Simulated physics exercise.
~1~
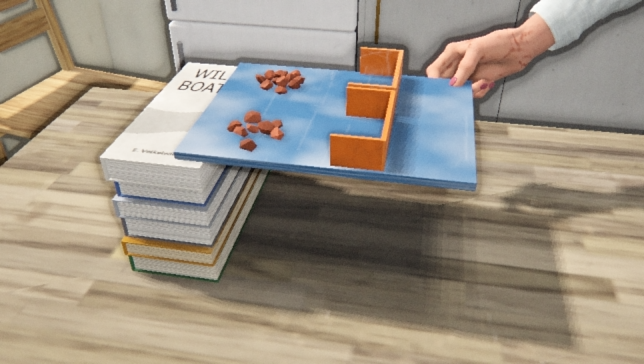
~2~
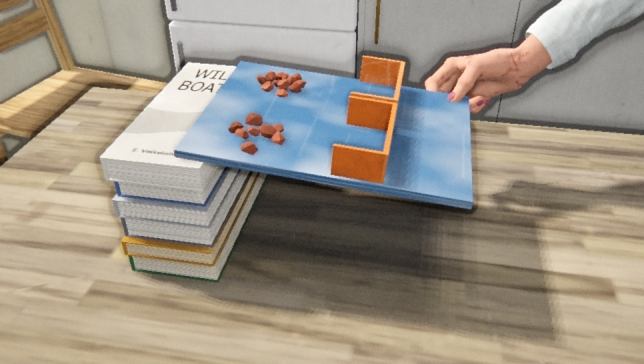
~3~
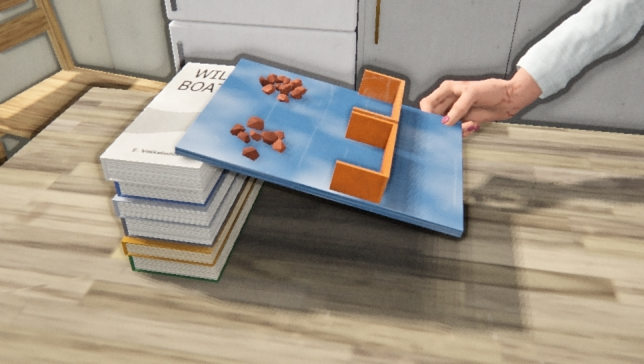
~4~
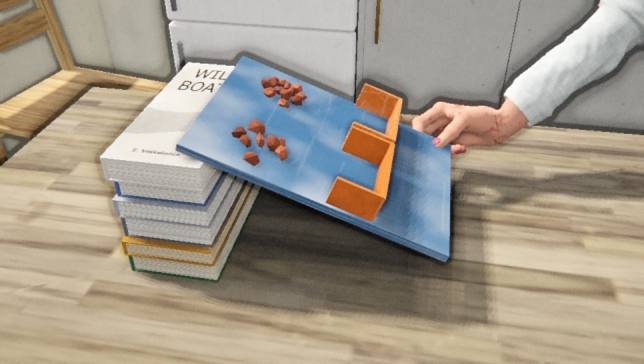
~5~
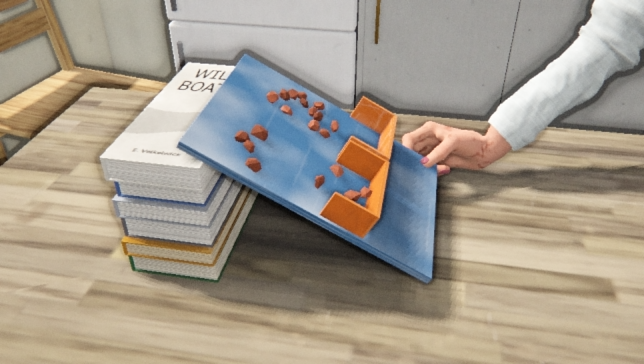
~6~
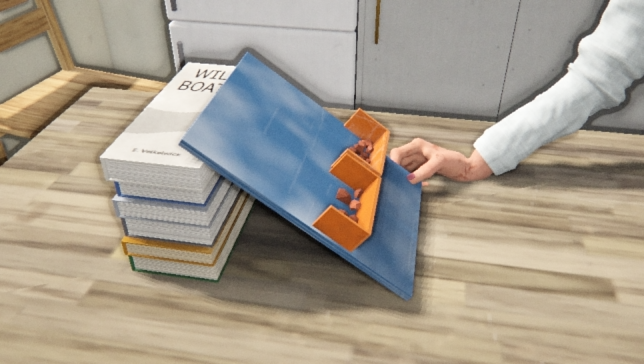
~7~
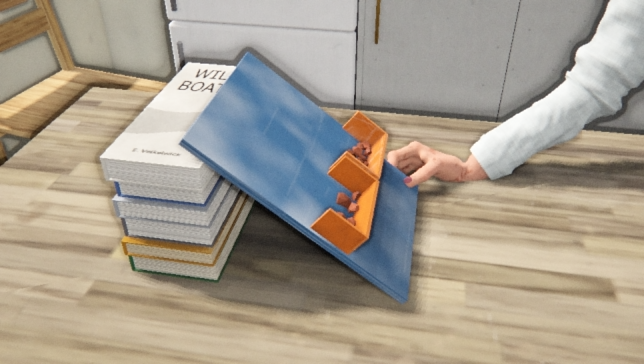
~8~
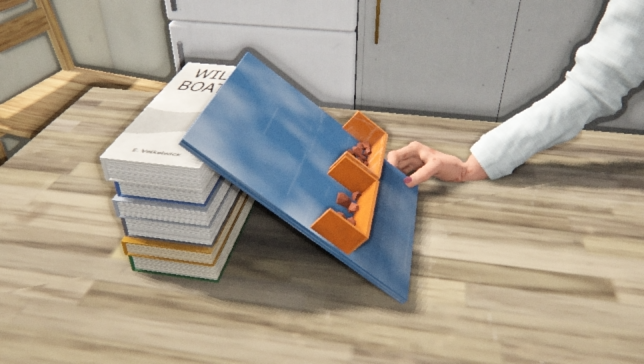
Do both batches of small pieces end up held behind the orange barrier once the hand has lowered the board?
Yes, both batches slide down the board and pile up behind the orange barrier. They are still held there when the board comes to rest.
